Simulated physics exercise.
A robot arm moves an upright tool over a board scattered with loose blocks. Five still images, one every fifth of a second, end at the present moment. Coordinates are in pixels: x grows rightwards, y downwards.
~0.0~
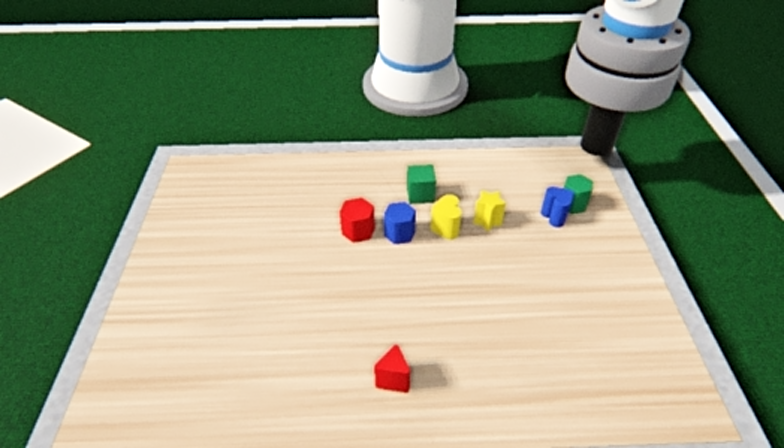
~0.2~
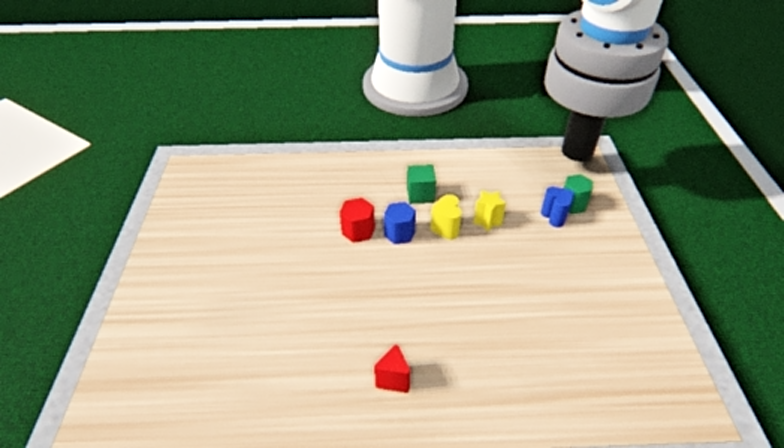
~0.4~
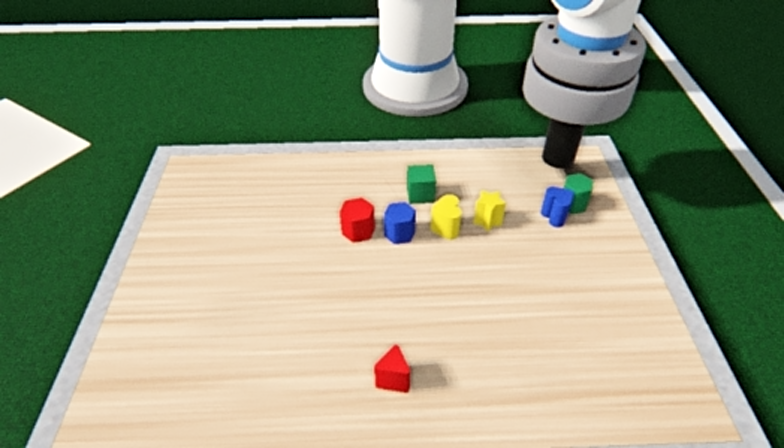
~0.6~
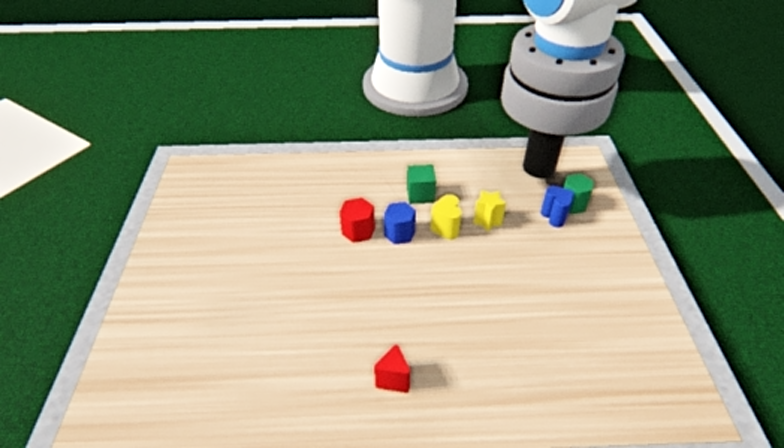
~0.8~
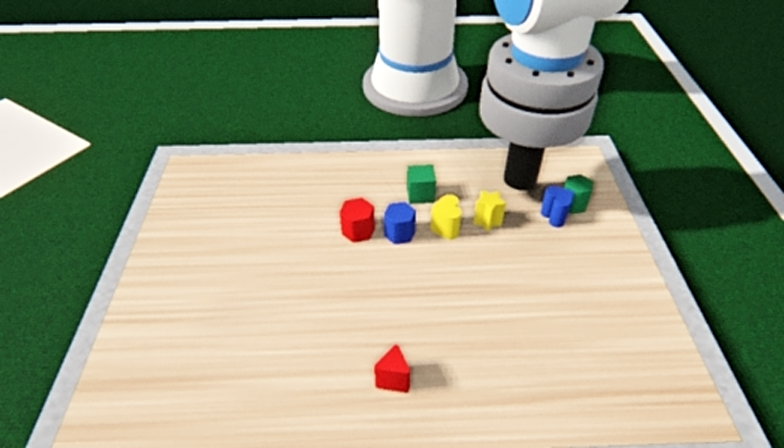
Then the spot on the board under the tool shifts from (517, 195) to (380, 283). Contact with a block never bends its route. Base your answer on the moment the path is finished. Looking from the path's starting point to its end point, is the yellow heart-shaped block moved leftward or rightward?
It goes toward the right-hand side.
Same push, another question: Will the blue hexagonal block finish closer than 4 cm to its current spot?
It seems so.
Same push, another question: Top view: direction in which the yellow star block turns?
It swings round anticlockwise.
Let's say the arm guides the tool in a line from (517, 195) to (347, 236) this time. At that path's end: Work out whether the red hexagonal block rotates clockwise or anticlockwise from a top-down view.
Verdict: Clockwise.
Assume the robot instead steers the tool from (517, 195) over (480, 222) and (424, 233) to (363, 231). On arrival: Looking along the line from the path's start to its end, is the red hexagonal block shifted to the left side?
The answer is no.
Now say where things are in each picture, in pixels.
The first frame shows tip of the tool (596, 147), middles of tops, red hexagonal block (357, 209), blue hexagonal block (400, 212), yellow heart-shaped block (448, 206), yellow star block (491, 199).
The second frame shows tool (577, 152), nothing pushed.
The third frame shows tool (558, 159), nothing pushed.
The fourth frame shows tool (539, 168), nothing pushed.
The fifth frame shows tool (520, 180), red hexagonal block (357, 209), blue hexagonal block (400, 212), yellow heart-shaped block (448, 206), yellow star block (491, 199).
On the path given first. One third of the way, tool (480, 208); yellow heart-shaped block (446, 209), turned 25° clockwise; yellow star block (470, 221), turned 30° anticlockwise.
Two thirds of the way, tool (432, 237); red hexagonal block (351, 207); blue hexagonal block (381, 210); yellow heart-shaped block (407, 215), turned 60° clockwise; yellow star block (450, 249), turned 105° anticlockwise.
At the end, tool (380, 269); red hexagonal block (351, 207); blue hexagonal block (381, 210); yellow heart-shaped block (407, 215), turned 60° clockwise; yellow star block (448, 251), turned 125° anticlockwise.
